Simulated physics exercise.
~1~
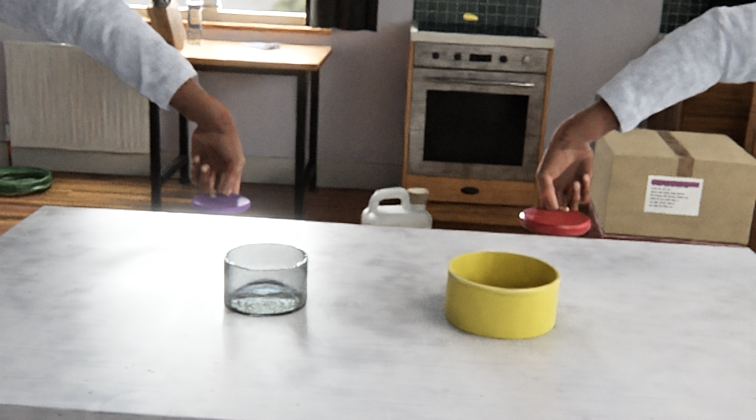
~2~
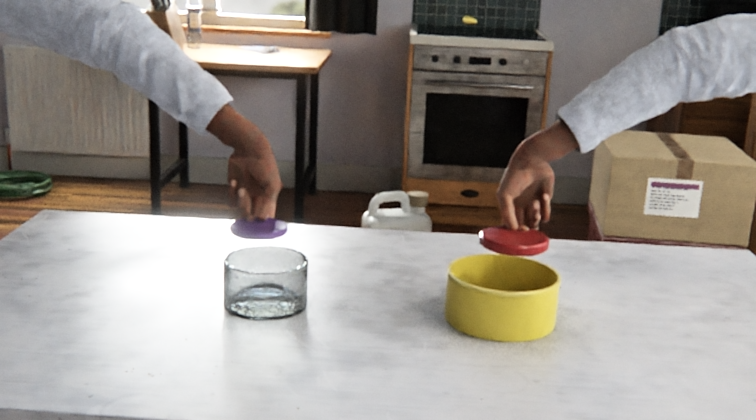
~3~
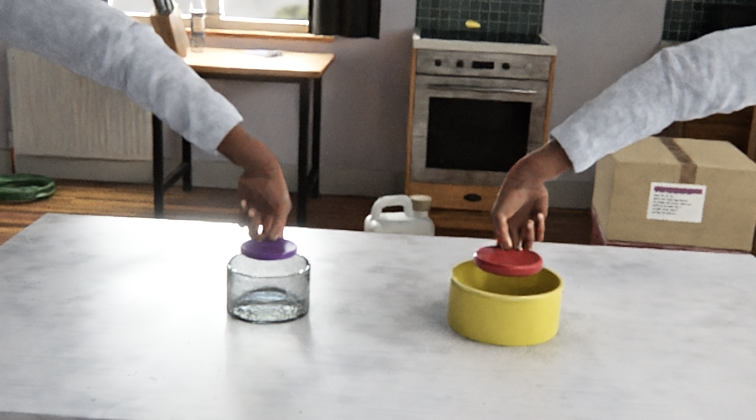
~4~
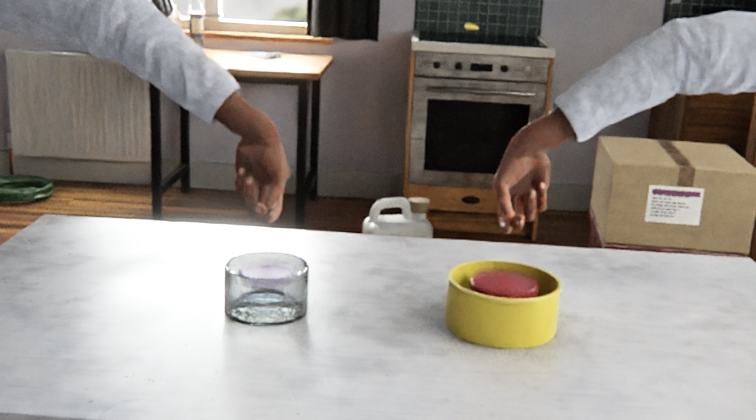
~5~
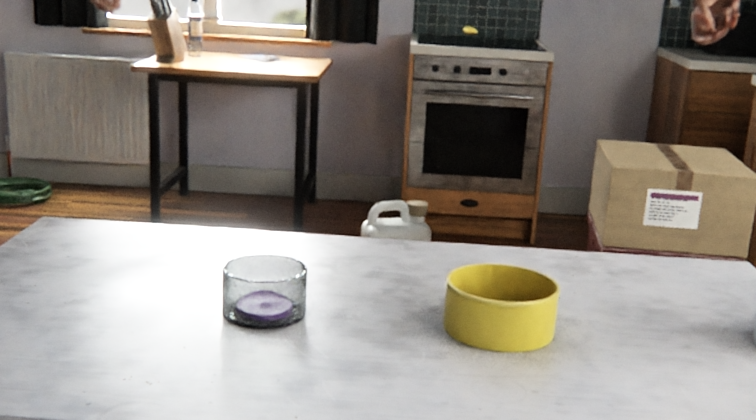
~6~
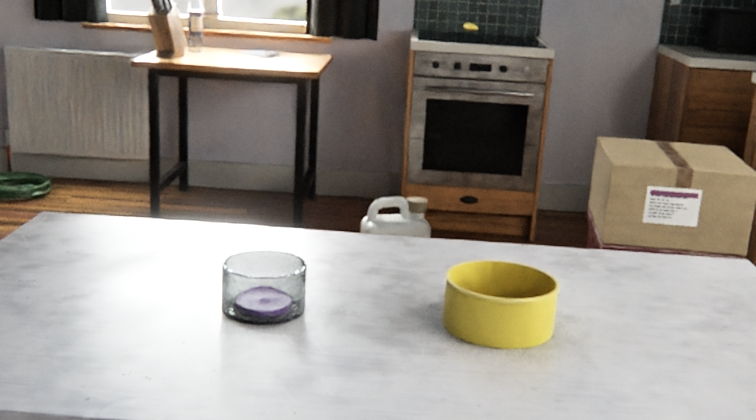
Two hands lowered a purple lid over a clear glass and a red disc over a yellow bowl, then let go and drew away. Both dropped inside, the purple one resting at the bottom of the glass and the red one out of sight.
